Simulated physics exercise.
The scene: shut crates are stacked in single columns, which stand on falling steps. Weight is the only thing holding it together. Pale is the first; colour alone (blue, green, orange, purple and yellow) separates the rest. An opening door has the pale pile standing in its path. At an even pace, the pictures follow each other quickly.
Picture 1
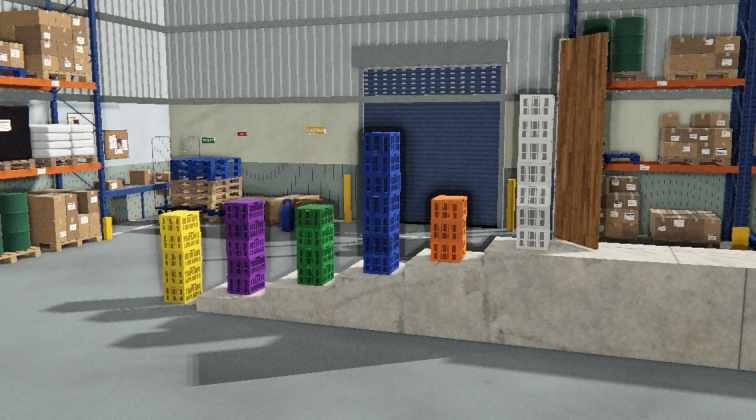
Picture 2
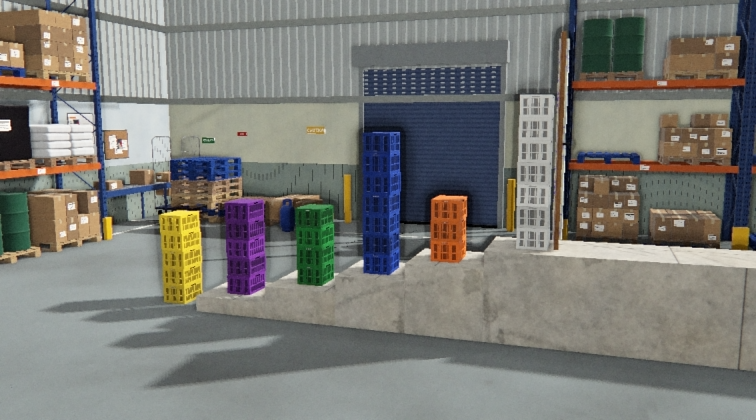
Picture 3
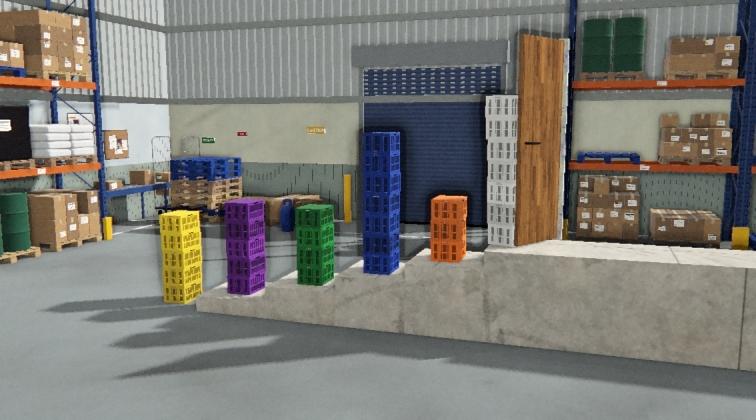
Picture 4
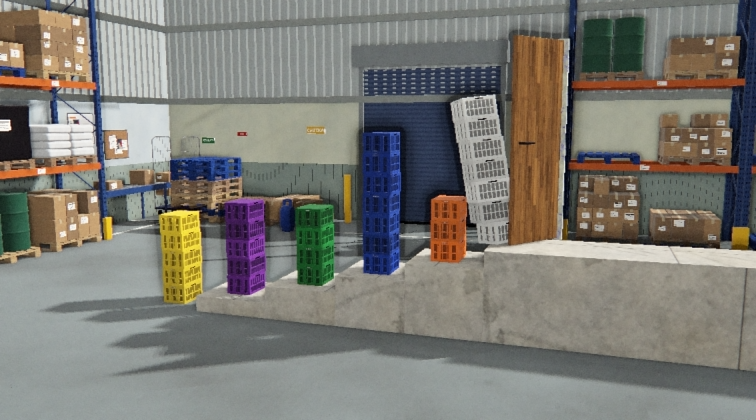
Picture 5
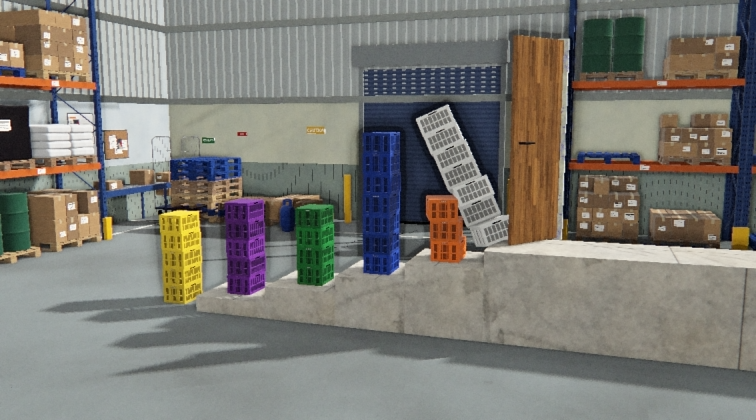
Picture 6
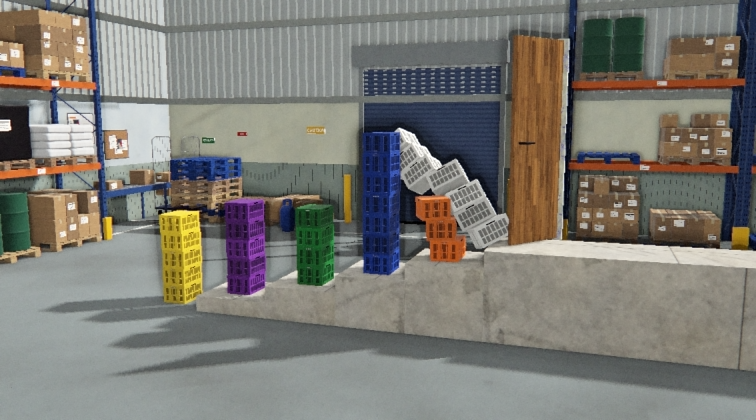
A wooden door swings leftward on a raised concrete platform in a warehouse, seen from a fixed, slightly high view across the floor. Single columns of crates stand along descending steps, yellow, purple, green, tall blue, orange and tall white from left to right, before a blue shutter. The door pushes the white column, which leans left, bends apart, reaches the blue column and shifts the orange crates.
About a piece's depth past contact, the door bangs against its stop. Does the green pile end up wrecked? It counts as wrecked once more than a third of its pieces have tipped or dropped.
No.
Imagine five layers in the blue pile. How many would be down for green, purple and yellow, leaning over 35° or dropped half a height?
Counts - green: 0, purple: 0, yellow: 0.
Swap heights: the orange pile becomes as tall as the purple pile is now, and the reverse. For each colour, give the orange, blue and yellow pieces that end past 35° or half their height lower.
Pieces down at the end - orange: 4, blue: 6, yellow: 4.
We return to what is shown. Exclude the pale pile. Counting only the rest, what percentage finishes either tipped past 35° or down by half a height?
Something close to 10 out of every hundred.
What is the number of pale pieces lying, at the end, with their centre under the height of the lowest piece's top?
Total: 6.
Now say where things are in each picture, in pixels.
In the first frame (we follow the side turned to the camera), door edge (605, 77) swinging in; top green crate (308, 219); top orange crate (445, 210); no other piece has moved.
Door edge (563, 77) swinging in; top green crate (308, 219), in the second frame.
Door edge (521, 79) past square; top green crate (308, 219), in the third frame.
Door edge (514, 79) past square, top of the pale pile leaning a little; top green crate (308, 219); no other piece has moved, in the fourth frame.
Door edge (514, 79) past square, top of the pale pile leaning well over; top green crate (308, 219); top orange crate (444, 210) displaced half its height; 2 stirred so far, in the fifth frame.
Door edge (514, 79) past square, top of the pale pile leaning well over; top green crate (308, 219); top orange crate (436, 210) displaced about its own height; 2 stirred so far, in the sixth frame.
Soon, 5 of the pale pile down; none of the 4 green crates down (0 of 24 in all colours); top green crate unmoved; top orange crate displaced about its own height.
A while on, 7 of the pale pile down; none of the 4 green crates down (0 of 24 in all colours); top green crate unmoved; top orange crate tipped a little.
Towards the end, 6 of the pale pile down; none of the 4 green crates down (2 of 24 in all colours); top green crate unmoved; top orange crate tipped steeply, half its height lower.
Then, 5 of the pale pile down; none of the 4 green crates down (2 of 24 in all colours); top green crate unmoved; top orange crate tipped steeply, about its own height lower.
Finally, 5 of the pale pile down; none of the 4 green crates down (2 of 24 in all colours); top green crate unmoved; top orange crate tipped steeply, about its own height lower. Seen by the last camera, middles, top green crate near (315, 216), top orange crate near (407, 226).
